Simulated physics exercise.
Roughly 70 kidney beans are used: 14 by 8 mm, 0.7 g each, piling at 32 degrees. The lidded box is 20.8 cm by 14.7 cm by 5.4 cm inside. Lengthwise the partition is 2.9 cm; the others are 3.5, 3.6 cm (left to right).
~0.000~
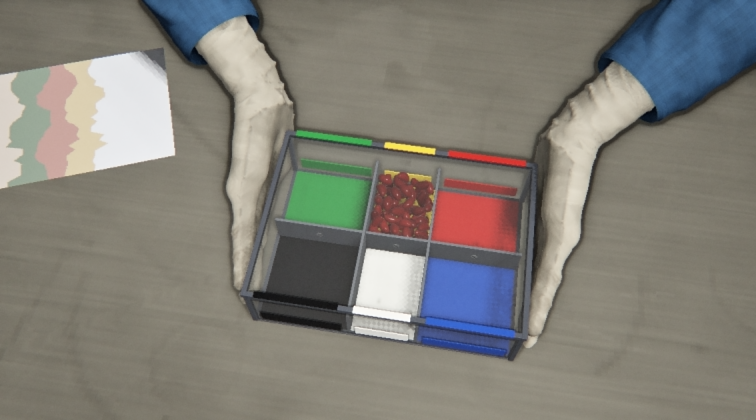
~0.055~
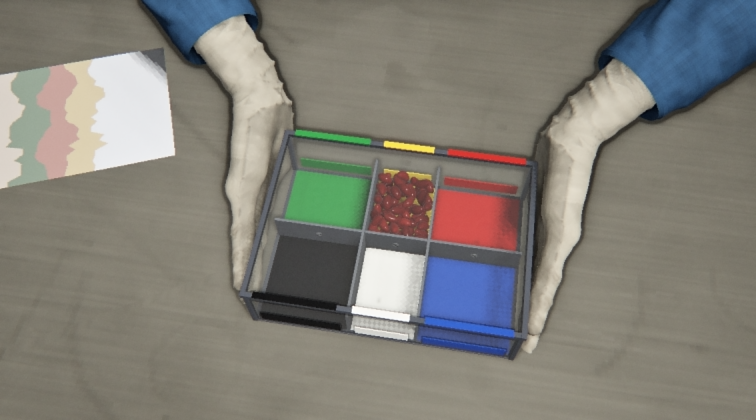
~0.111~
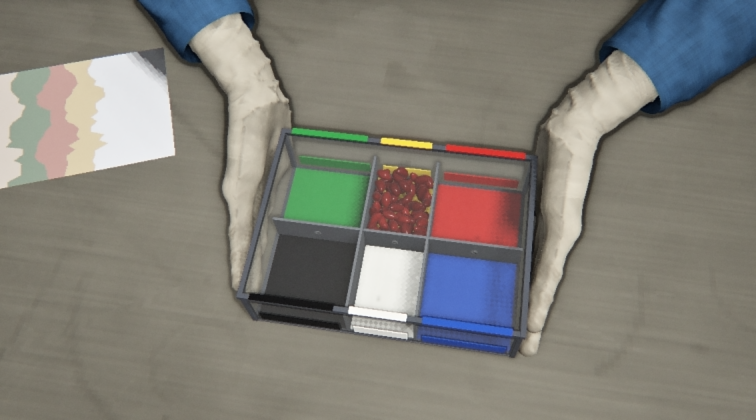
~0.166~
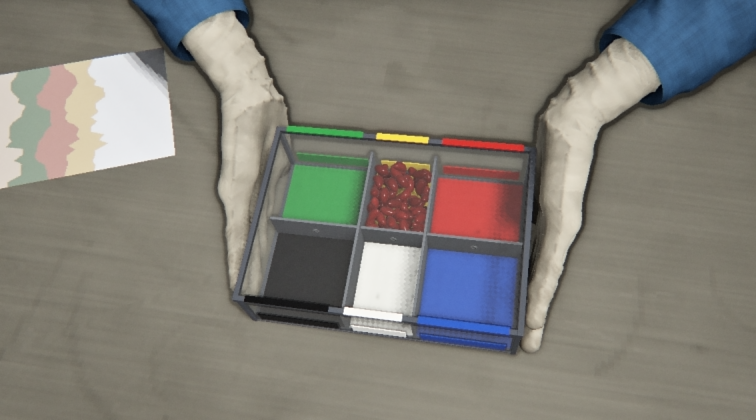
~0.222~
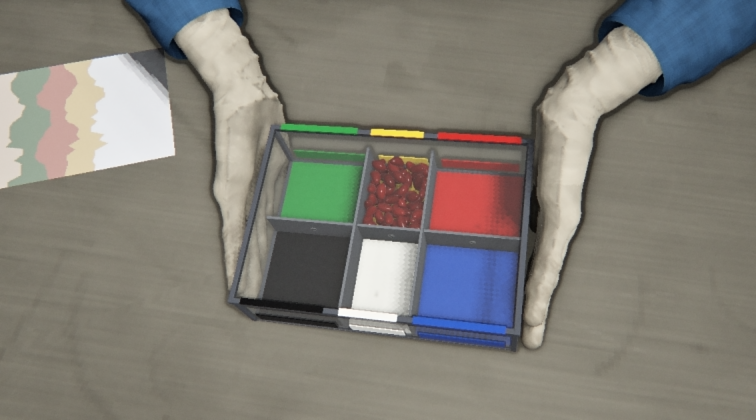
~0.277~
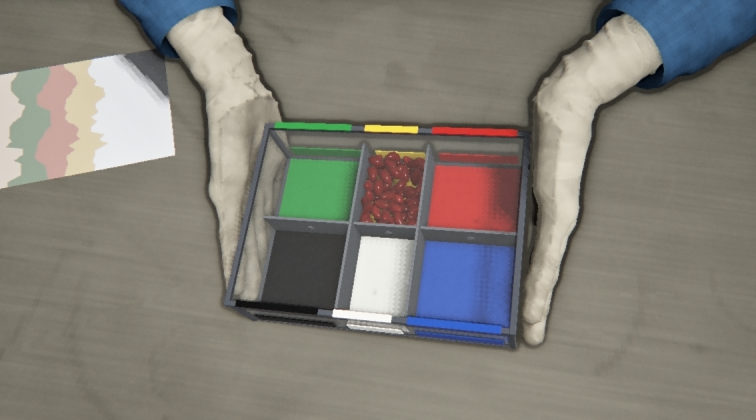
On a grey wooden surface, two pale hands slightly tilt a divided box holding red beans.
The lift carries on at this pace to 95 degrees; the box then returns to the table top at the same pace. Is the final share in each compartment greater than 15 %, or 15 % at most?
Red: 15 % at most, blue: 15 % at most, green: 15 % at most, yellow: Greater than 15 %, white: 15 % at most, black: Greater than 15 %.
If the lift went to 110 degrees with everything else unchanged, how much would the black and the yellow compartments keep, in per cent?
Result - black at 95 percent, yellow at 0 percent.
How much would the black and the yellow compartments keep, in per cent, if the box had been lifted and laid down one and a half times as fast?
Outcome, in per cent - black: 75; yellow: 20.
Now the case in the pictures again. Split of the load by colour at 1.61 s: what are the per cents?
Shares - red: 0, blue: 0, green: 0, yellow: 75, white: 0, black: 20.
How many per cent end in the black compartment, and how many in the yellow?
Black 70 %, yellow 25 %.
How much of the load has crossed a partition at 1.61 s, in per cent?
Reading: Close to 25 %.
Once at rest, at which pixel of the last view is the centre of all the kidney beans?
Centre at rest, approx.: (300, 291) px.
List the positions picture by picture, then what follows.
Box tilt 0 degrees, front corners at (247, 292) and (522, 334); yellow 100 %, in the first frame.
Box tilt 1 degrees, front corners at (246, 293) and (521, 334), in the second frame.
Box tilt 3 degrees, front corners at (243, 294) and (520, 332), lowest corner left front, in the third frame.
Box tilt 7 degrees, front corners at (239, 296) and (518, 331), lowest corner left front, in the fourth frame.
Box tilt 10 degrees, front corners at (235, 299) and (514, 330), lowest corner left front, in the fifth frame.
Box tilt 14 degrees, front corners at (231, 301) and (510, 329), lowest corner left front; yellow 100 %. Its pace works out near 65 degrees a second, in the sixth frame.
Then, at 1.61 s, tilt 95 degrees; yellow 75 %, black 20 %.
After 2.51 s, tilt 43 degrees; yellow 25 %, white 5 %, black 70 %.
Then, at 3.40 s, tilt 0 degrees; yellow 25 %, white 5 %, black 70 %.
In the end, at 4.1 s, red 0 %, blue 0 %, green 0 %, yellow 25 %, white 5 %, black 70 %.
